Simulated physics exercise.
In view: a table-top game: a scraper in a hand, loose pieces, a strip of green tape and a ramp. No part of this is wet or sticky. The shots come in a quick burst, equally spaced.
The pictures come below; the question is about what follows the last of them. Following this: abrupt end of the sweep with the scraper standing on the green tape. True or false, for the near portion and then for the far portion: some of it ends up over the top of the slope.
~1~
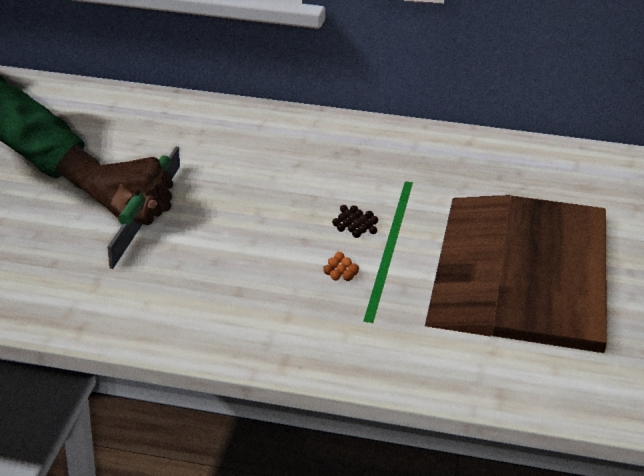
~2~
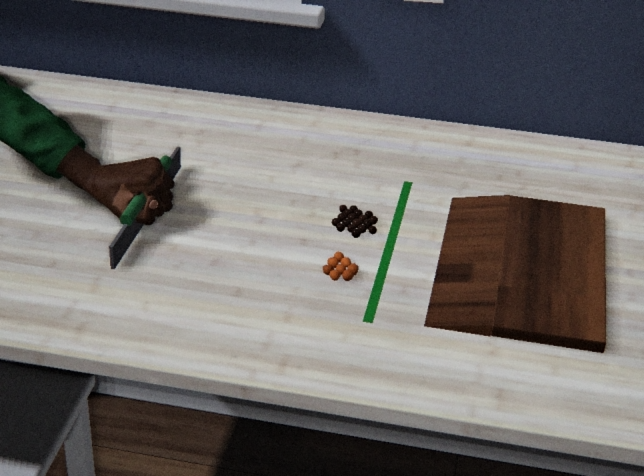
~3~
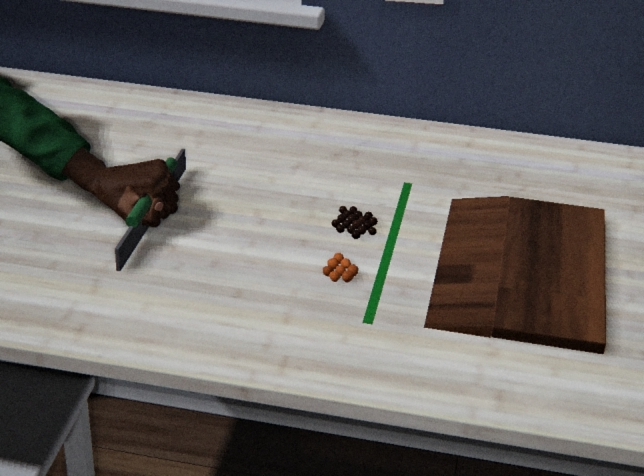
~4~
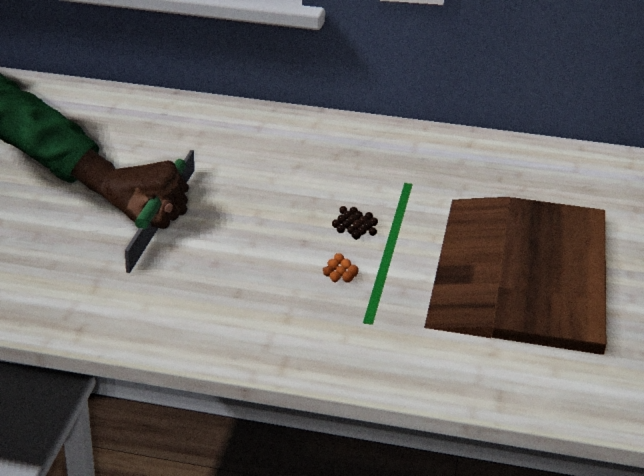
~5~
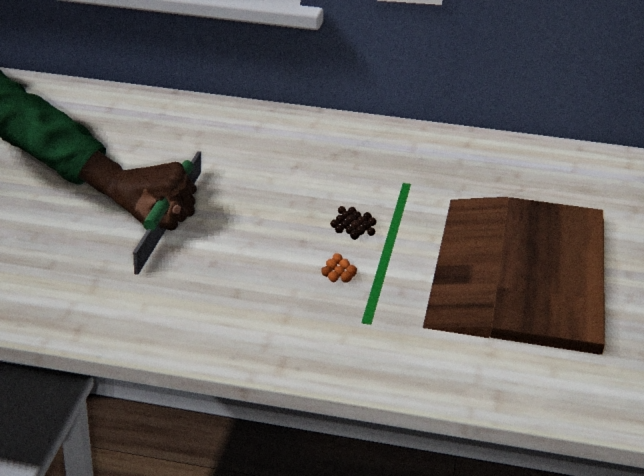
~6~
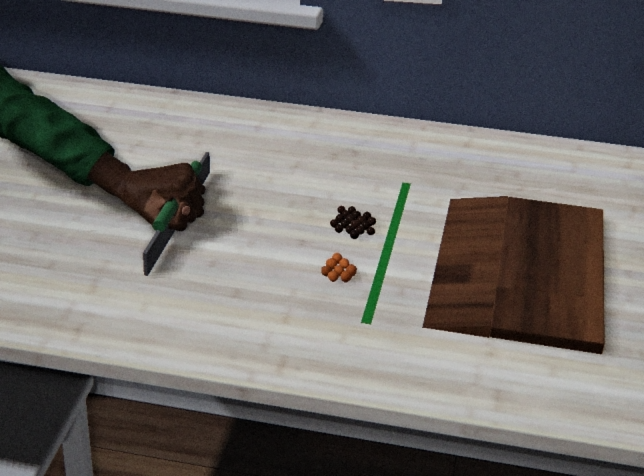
Near portion: False; far portion: False.
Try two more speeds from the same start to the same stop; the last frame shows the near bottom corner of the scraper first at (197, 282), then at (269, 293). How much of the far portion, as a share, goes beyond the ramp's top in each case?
Near 10 % and 100 %.
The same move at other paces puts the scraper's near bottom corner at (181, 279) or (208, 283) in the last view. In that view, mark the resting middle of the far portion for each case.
Lab note: Resting centre (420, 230) for the first pace, (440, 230) for the second.
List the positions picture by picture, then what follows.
Scraper near (116, 249), at rest; green tape near (407, 188); top of the ramp near (494, 316); near portion near (341, 269), a few coated peanuts; far portion near (358, 223), a few chocolate balls, in the first picture.
Scraper near (117, 249); far portion near (357, 223), in the second picture.
Scraper near (123, 251); near portion near (341, 271), in the third picture.
Scraper near (132, 253); far portion near (357, 225), in the fourth picture.
Scraper near (141, 254); near portion near (339, 271), in the fifth picture.
Scraper near (150, 256); green tape near (405, 189); top of the ramp near (492, 317); near portion near (339, 271); far portion near (356, 225), in the sixth picture.
Then, 0.68 s on from there, scraper still moving, near (288, 214); near portion the whole lot short of the ramp; far portion the whole lot short of the ramp.
Then, 1.38 s on from there, scraper stopped at the green tape; near portion the whole lot short of the ramp; far portion the whole lot short of the ramp.
Then, 1.66 s on from there, scraper stopped at the green tape; near portion the whole lot short of the ramp; far portion near a third on the ramp, near two thirds short of the ramp.
In the end, scraper stopped at the green tape; near portion none at all past the top, the whole lot short of the ramp; far portion none at all past the top, the whole lot short of the ramp.
